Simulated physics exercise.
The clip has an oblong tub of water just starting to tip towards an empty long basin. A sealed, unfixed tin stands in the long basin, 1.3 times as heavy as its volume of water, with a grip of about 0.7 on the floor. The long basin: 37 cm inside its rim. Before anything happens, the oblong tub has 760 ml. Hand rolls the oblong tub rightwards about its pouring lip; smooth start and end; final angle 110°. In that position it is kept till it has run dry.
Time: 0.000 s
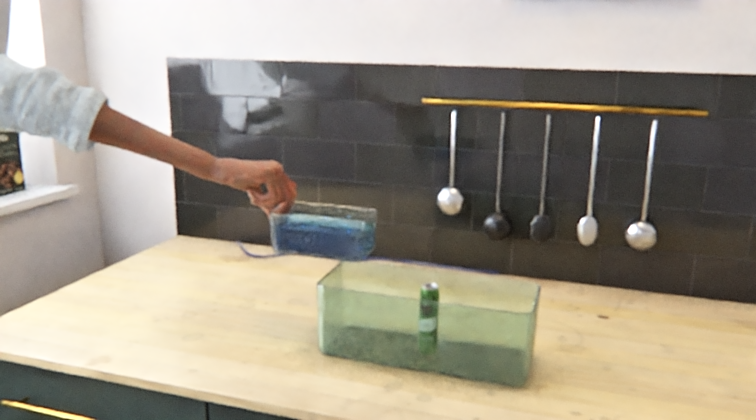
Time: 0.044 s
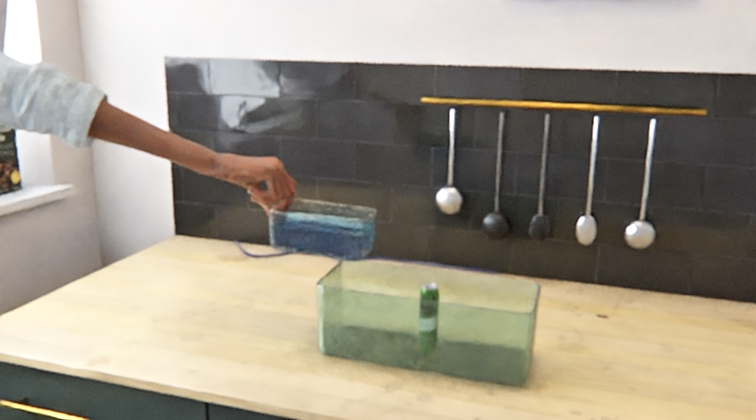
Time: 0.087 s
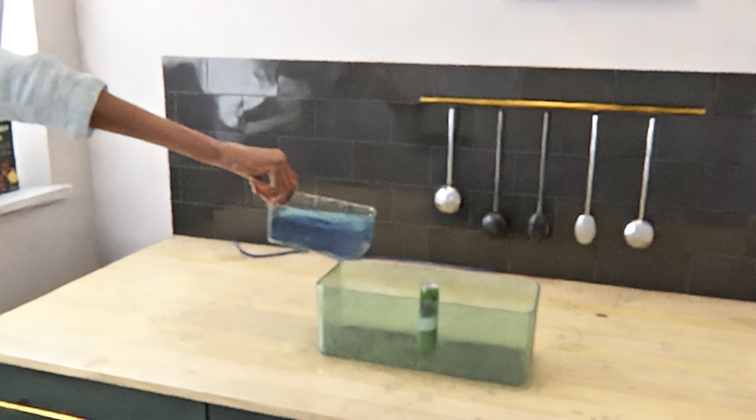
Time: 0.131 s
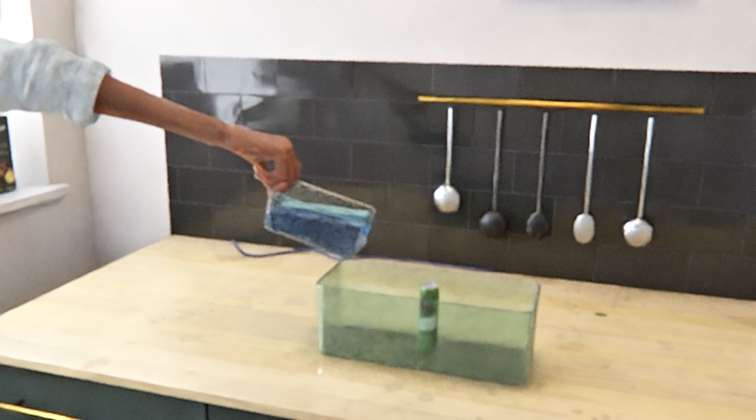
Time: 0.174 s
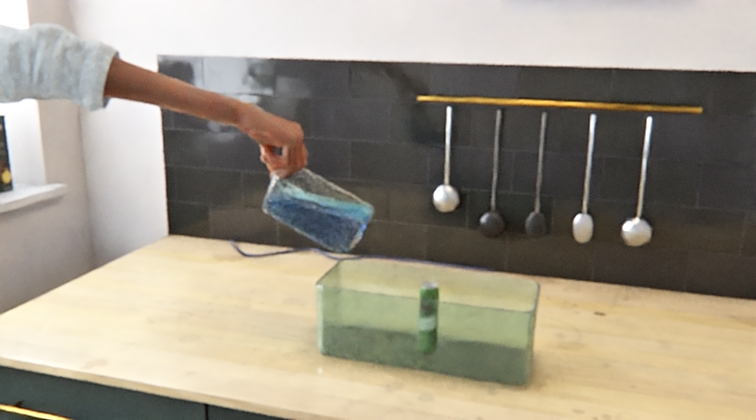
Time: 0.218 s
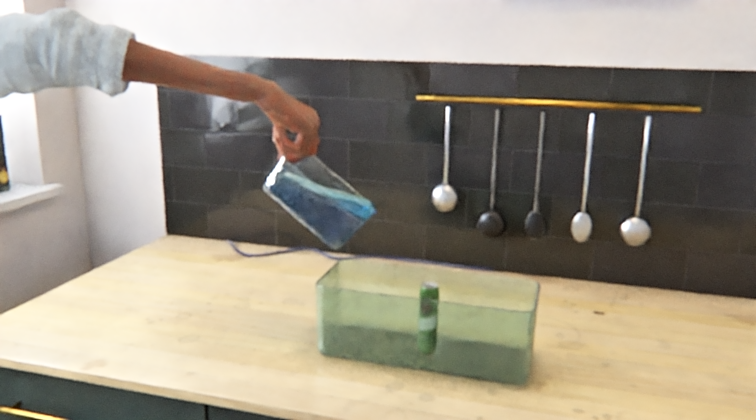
A hand held a small clear tub of blue water above a wooden counter and steadily tilted it rightwards beside a long greenish basin with a green tin standing in it.
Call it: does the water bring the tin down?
Call: Not brought down.
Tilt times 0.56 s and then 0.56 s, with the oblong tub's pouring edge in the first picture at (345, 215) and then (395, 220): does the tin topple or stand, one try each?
Trial 1 - tin tips; trial 2 - tin stays standing.
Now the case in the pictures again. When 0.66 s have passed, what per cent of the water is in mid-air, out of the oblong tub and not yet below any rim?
In-air share: About 10 %.
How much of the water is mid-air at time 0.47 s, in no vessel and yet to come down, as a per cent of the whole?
Close to 60 in a hundred.
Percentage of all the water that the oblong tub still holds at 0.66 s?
3 %.
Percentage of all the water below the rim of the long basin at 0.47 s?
About 12%.
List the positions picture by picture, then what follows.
In the first picture, it leans 0°; its right rim is at (370, 217); the water meets the walls at (282, 218) and (370, 228); the long basin's rim runs from (330, 273) to (537, 300); the tin's top is at (430, 289).
In the second picture, it leans 2°; its right rim is at (370, 217); the water meets the walls at (281, 217) and (369, 226).
In the third picture, it leans 6°; its right rim is at (370, 217); the water meets the walls at (280, 213) and (368, 222).
In the fourth picture, it leans 14°; its right rim is at (369, 217); the water meets the walls at (278, 204) and (369, 217).
In the fifth picture, it leans 24°; its right rim is at (368, 217); the water meets the walls at (277, 192) and (369, 212).
In the sixth picture, it leans 36°; its right rim is at (368, 217); the water meets the walls at (277, 176) and (364, 206); 3 per cent is over the edge.
Then, 0.47 s in, the tilt is 103° and 28 per cent is still to pour; the tin stands where it began.
Then, 0.66 s in, the tilt is 110° and 3 per cent is still to pour; the tin stands where it began.
Then, 0.85 s in, the tilt is 110° and 0 per cent is still to pour; the tin stands where it began.
Then, 1.06 s in, the tilt is 110° and 0 per cent is still to pour; the tin stands where it began.
Finally, the tin stands where it began.
